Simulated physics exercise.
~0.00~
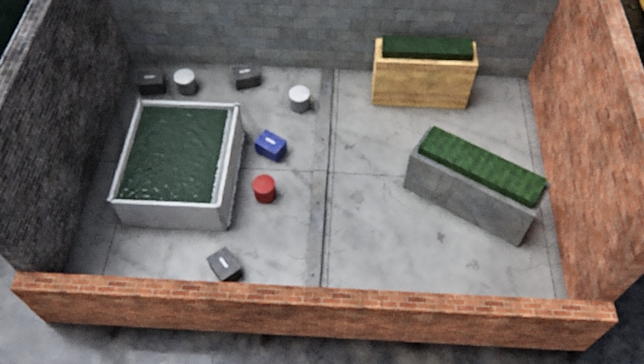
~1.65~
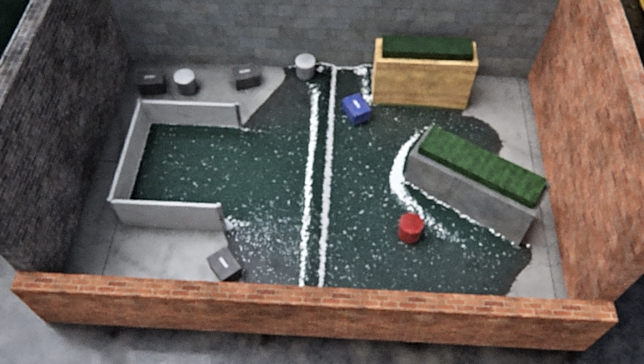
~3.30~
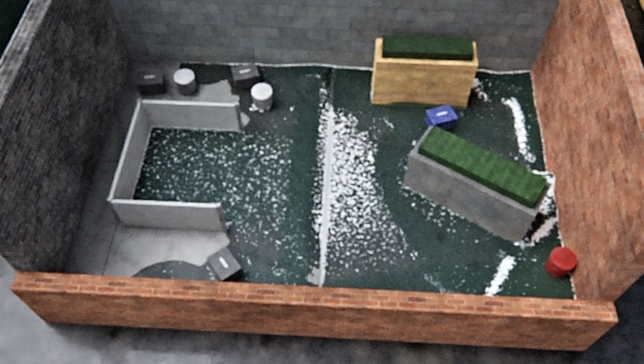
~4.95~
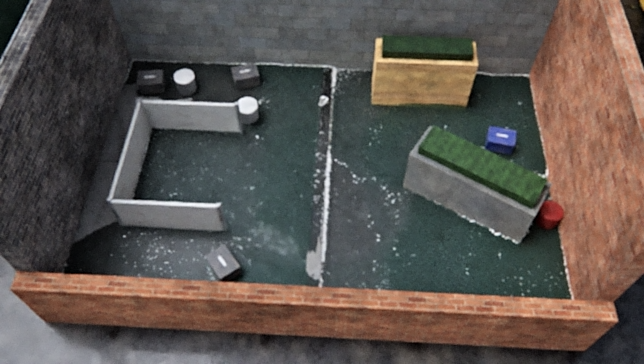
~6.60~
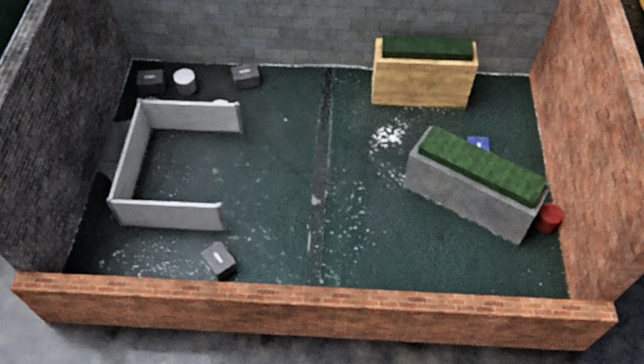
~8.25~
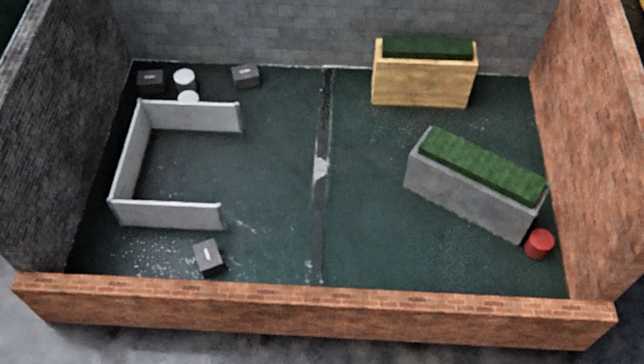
Green water bursts from a tank and carries a red pail and blue tote right.
